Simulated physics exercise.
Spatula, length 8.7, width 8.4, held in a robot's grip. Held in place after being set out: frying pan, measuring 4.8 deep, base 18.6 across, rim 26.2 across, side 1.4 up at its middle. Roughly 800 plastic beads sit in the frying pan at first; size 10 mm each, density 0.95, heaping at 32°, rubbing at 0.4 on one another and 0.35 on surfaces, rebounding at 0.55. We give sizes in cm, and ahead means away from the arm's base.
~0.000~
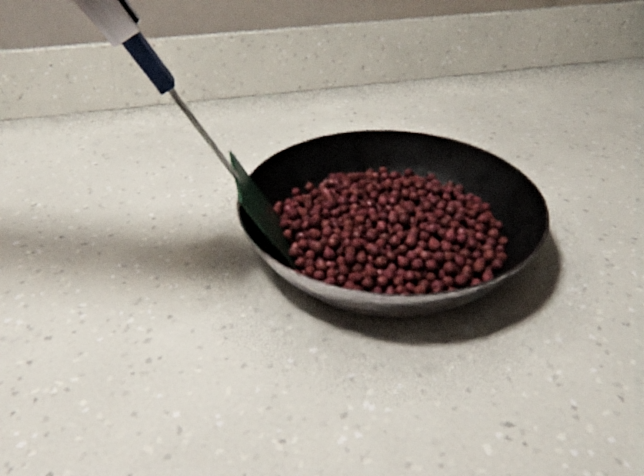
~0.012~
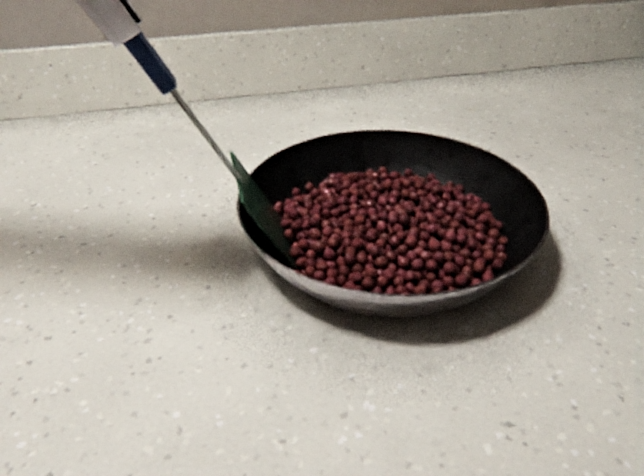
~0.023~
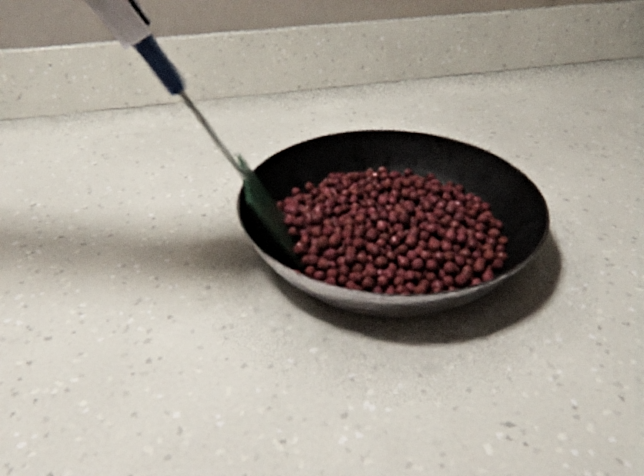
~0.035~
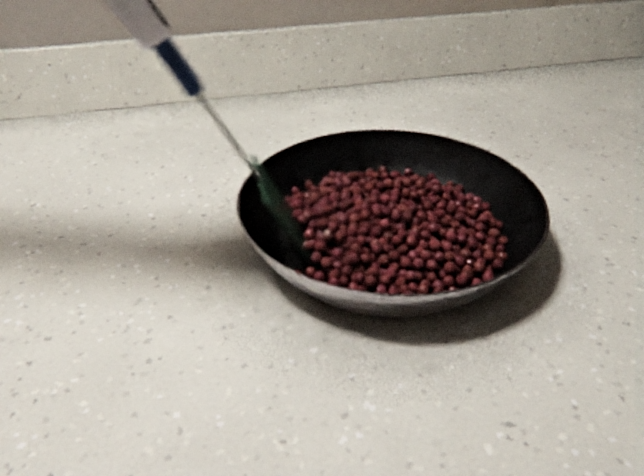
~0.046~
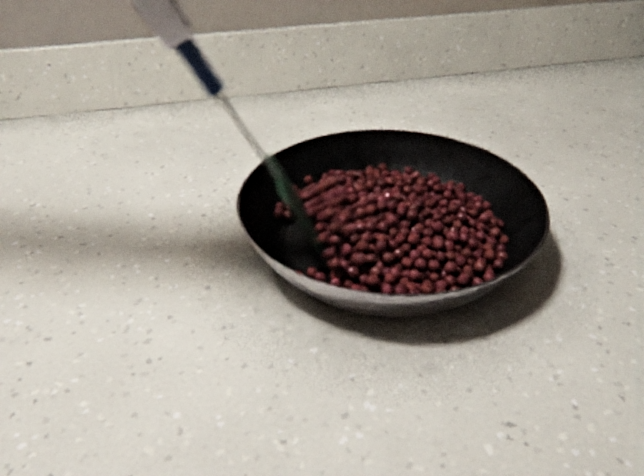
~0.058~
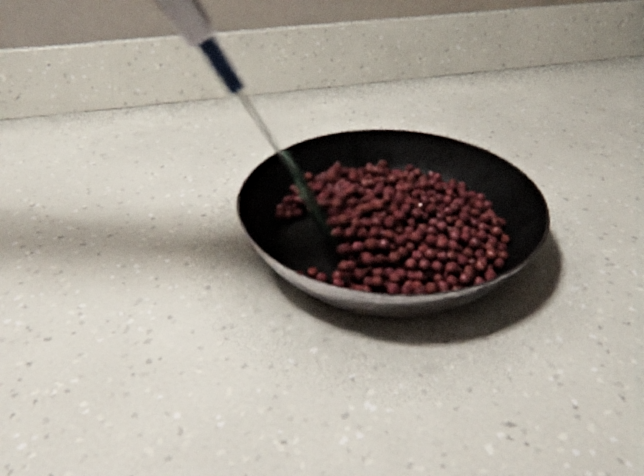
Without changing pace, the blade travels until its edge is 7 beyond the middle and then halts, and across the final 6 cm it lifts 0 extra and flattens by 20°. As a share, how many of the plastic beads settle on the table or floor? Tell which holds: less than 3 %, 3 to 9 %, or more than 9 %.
What holds is 3 to 9 %.
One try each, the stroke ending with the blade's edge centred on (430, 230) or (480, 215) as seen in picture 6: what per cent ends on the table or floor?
Estimates, in order: 0 % and 20 %.
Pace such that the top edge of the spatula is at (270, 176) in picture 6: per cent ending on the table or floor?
I'd say around 0 per cent.
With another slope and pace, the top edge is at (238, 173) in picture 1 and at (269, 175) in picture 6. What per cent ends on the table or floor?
Close to 0 in a hundred.
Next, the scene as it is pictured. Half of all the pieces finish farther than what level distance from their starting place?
I'd put it at close to 4 centimetres.
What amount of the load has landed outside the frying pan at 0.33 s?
Roughly 6 percent of it.
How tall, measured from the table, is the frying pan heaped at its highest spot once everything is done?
Roughly 6.0 cm.
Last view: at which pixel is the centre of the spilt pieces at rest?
(593, 210) or thereabouts.
After 0.09 s, sloping 63°, highest piece 7 above the table; 798 in the frying pan.
After 0.12 s, sloping 57°, highest piece 8 above the table; 798 in the frying pan.
After 0.33 s, sloping 43°, highest piece 6 above the table; 751 in the frying pan, 44 on the table or floor, 3 on the blade or in flight.
After 1.38 s, sloping 43°, highest piece 5 above the table; 751 in the frying pan, 47 on the table or floor.
In the end, 751 in the frying pan, 47 on the table or floor. That is 6 % on the table or floor.
